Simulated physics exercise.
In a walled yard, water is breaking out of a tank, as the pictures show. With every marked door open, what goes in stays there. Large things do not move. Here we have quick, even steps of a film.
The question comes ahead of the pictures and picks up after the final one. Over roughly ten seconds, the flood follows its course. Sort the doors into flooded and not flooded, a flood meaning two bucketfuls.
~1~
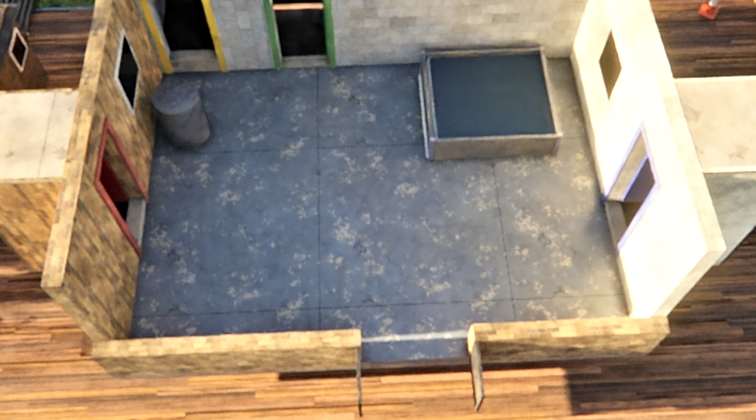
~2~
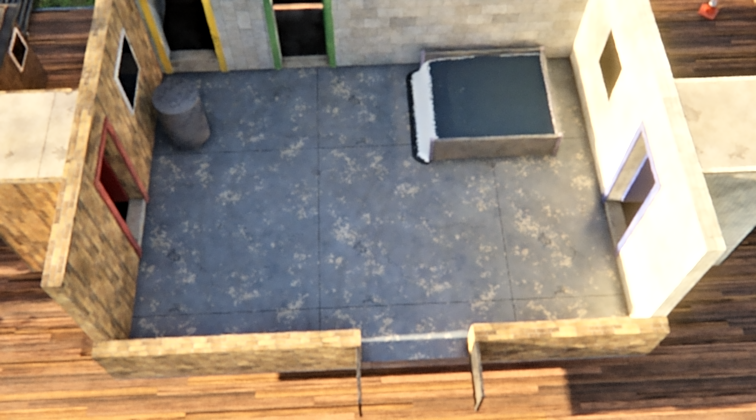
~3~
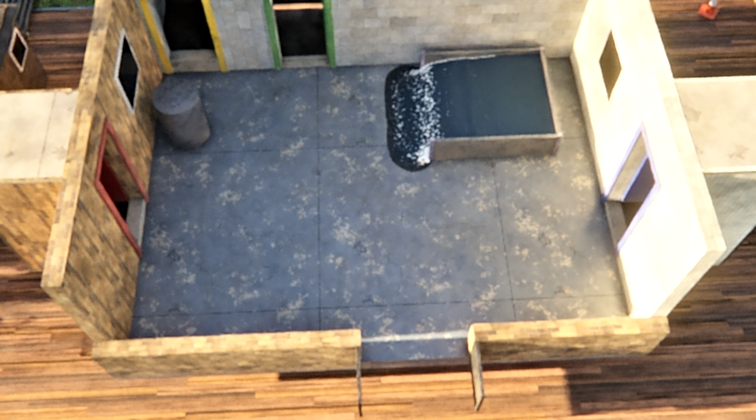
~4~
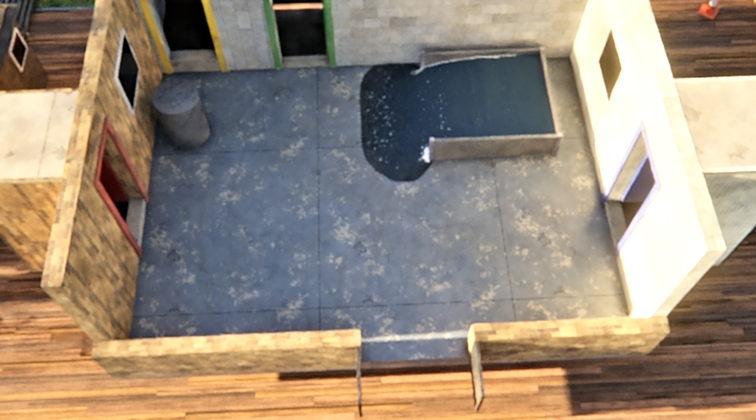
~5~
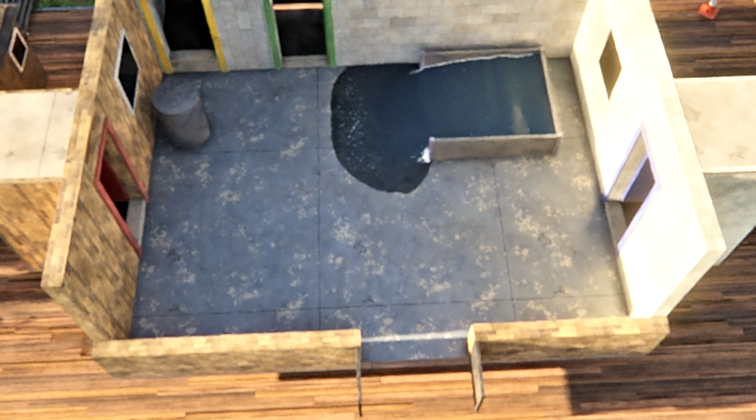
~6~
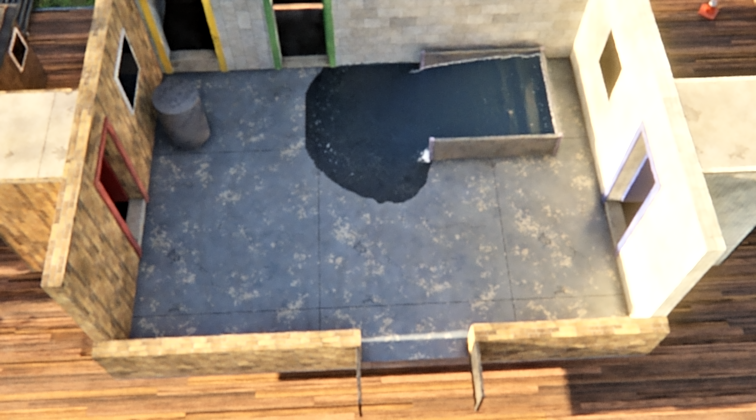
Sorted: Red door - not flooded; green door - flooded; blue door - not flooded; yellow door - not flooded.
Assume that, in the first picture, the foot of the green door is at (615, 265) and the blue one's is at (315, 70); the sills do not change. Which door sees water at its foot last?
That is the one in green.
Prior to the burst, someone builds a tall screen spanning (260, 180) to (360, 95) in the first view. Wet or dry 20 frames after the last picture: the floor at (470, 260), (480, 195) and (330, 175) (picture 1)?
Results in order: Bone-dry / bone-dry / swamped.
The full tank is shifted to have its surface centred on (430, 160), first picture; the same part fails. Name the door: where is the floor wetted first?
The one in red.
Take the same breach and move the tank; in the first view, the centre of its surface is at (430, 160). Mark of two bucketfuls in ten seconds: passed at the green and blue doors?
As I see it, the green door remains below and the blue door remains below.
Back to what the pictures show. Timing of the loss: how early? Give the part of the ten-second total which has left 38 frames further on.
Near 30 in a hundred, I reckon.
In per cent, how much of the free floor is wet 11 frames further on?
I make it 40 per cent.
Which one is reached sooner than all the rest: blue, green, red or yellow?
The one in green.
A moment on, water covers 30 % of the floor; the red door not reached, the green door wet at the sill, nothing in, the blue door not reached, the yellow door not reached.
Next, water covers 40 % of the floor; the red door not reached, the green door under two buckets in, the blue door not reached, the yellow door wet at the sill, nothing in.
Then, water covers 50 % of the floor; the red door wet at the sill, nothing in, the green door under two buckets in, the blue door not reached, the yellow door wet at the sill, nothing in.
Later, water covers 55 % of the floor; the red door under two buckets in, the green door over two buckets in, the blue door not reached, the yellow door wet at the sill, nothing in.
In the end, water covers 90 % of the floor; the red door under two buckets in, the green door over two buckets in, the blue door wet at the sill, nothing in, the yellow door wet at the sill, nothing in.
